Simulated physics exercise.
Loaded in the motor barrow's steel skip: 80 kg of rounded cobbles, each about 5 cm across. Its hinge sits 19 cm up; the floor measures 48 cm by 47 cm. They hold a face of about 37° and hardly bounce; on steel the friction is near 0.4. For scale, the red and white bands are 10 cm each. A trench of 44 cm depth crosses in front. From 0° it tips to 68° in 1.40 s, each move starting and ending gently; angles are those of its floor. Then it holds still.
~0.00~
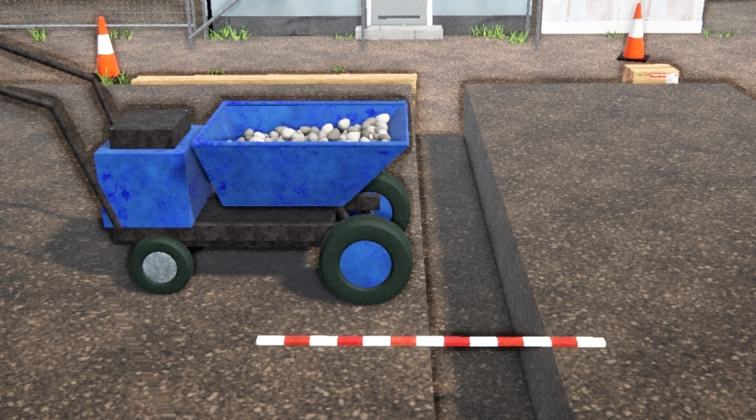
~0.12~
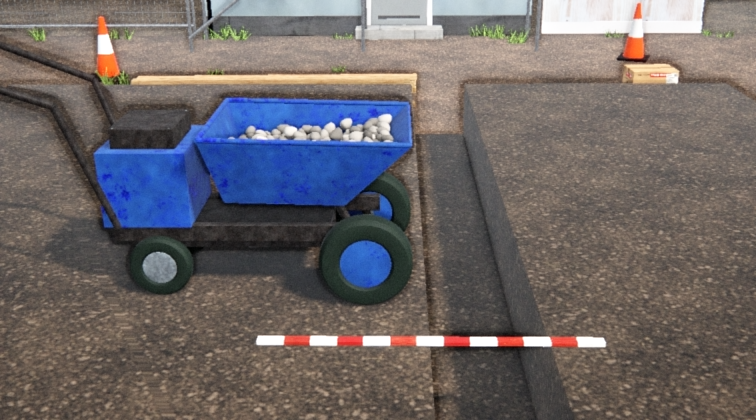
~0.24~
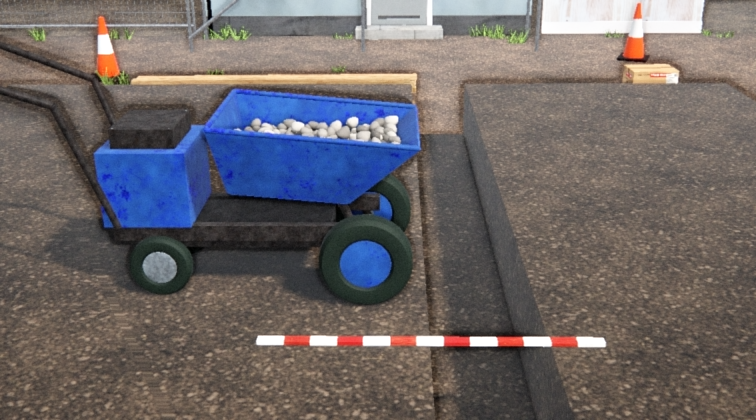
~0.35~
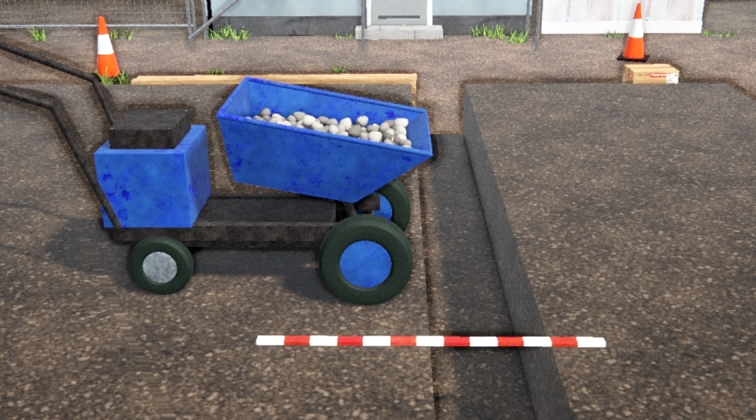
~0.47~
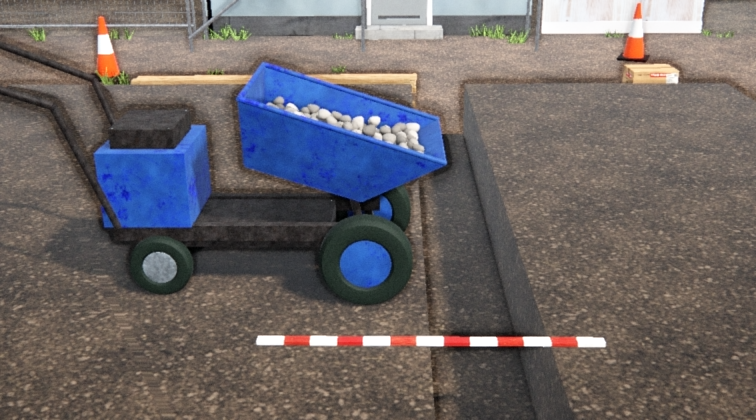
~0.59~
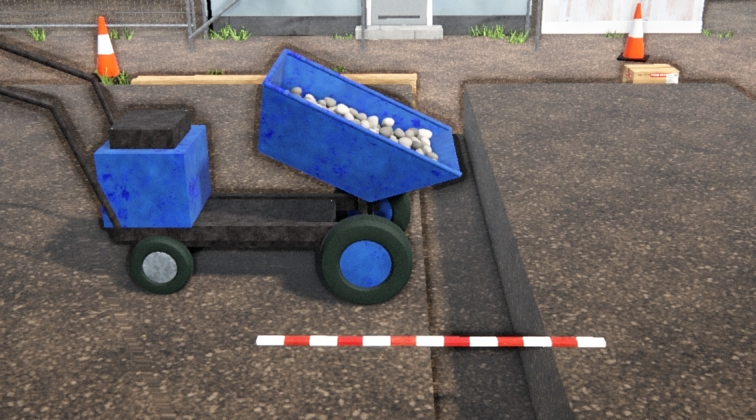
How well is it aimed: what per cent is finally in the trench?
Roughly 51 per cent ends in the trench.
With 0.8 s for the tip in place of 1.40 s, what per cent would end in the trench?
Then about 40 per cent.
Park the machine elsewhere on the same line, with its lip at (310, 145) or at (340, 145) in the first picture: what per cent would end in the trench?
First some 100, then 100 per cent.
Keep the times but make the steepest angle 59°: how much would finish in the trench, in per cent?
It would be near 70 per cent.
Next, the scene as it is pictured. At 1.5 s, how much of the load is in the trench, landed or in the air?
Some 20 per cent.
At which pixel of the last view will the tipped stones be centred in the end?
Around (517, 339).
After 1.0 s the floor is at 57°; 100 % in the skip; the foremost stones are at (486, 205).
After 1.5 s the floor is at 68°; 56 % in the skip, 20 % in the trench, 23 % past the trench; the foremost stones are at (588, 270).
After 1.9 s the floor is at 68°; 18 % in the skip, 35 % in the trench, 47 % past the trench; the foremost stones are at (669, 263).
After 3.8 s the floor is at 68°; 0 % in the skip, 51 % in the trench, 49 % past the trench; the foremost stones are at (732, 278).
